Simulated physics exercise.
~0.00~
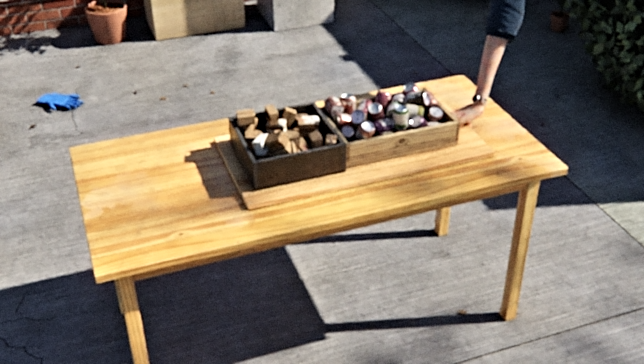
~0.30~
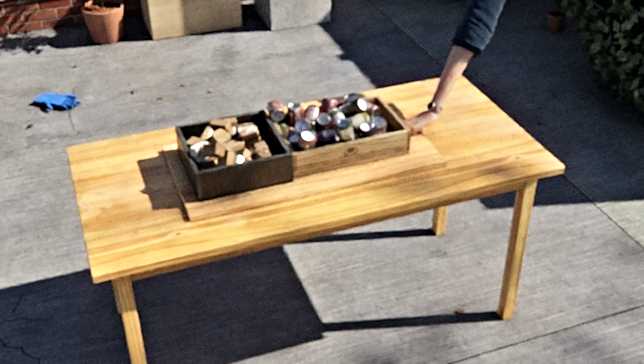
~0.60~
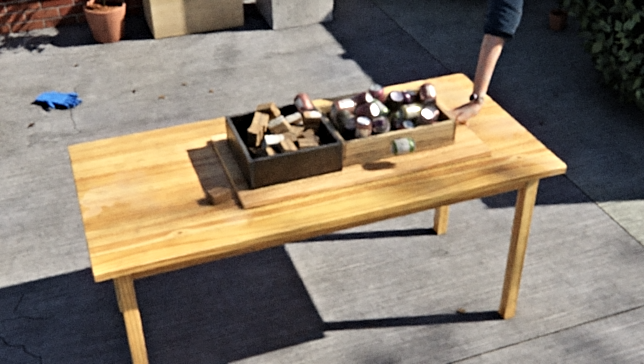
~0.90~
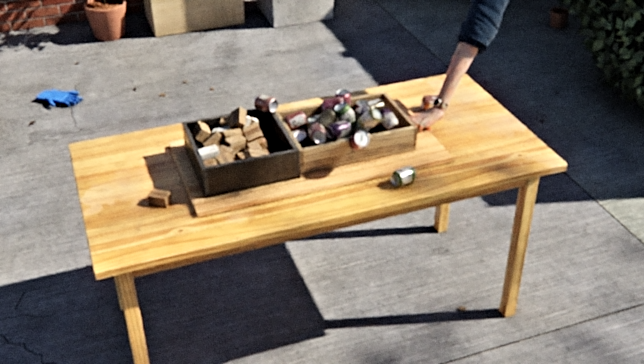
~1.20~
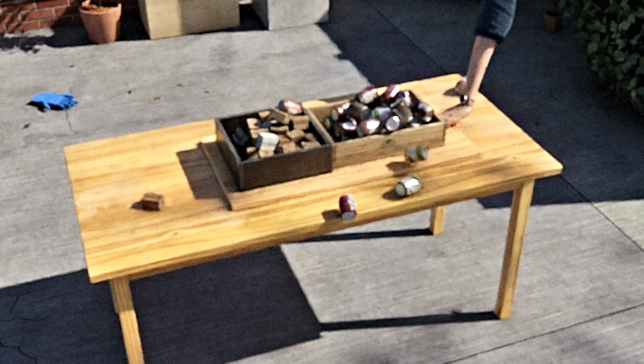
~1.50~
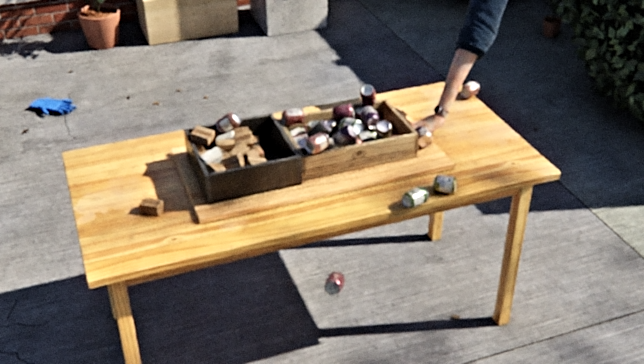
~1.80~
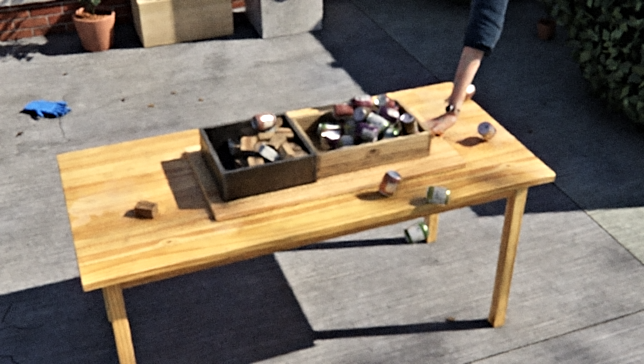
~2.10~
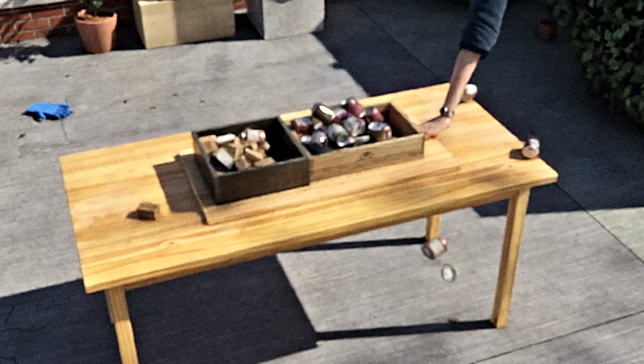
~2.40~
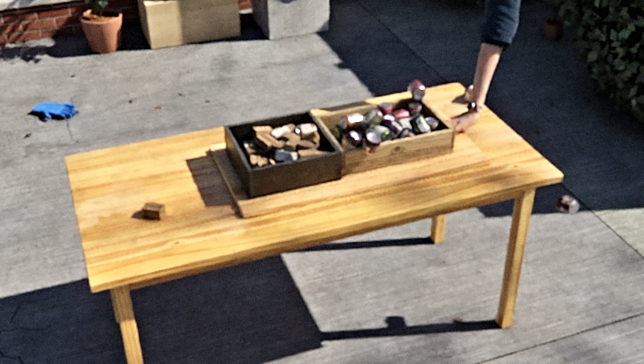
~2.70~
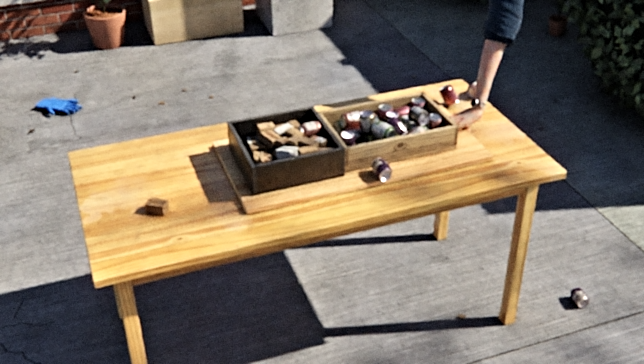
The footage shows a hand sliding a board with a black tote of small blocks and a wooden tote of mini cans back and forth on a wooden table. Several cans spill and some drop to the ground, while one block rests on the tabletop at left.
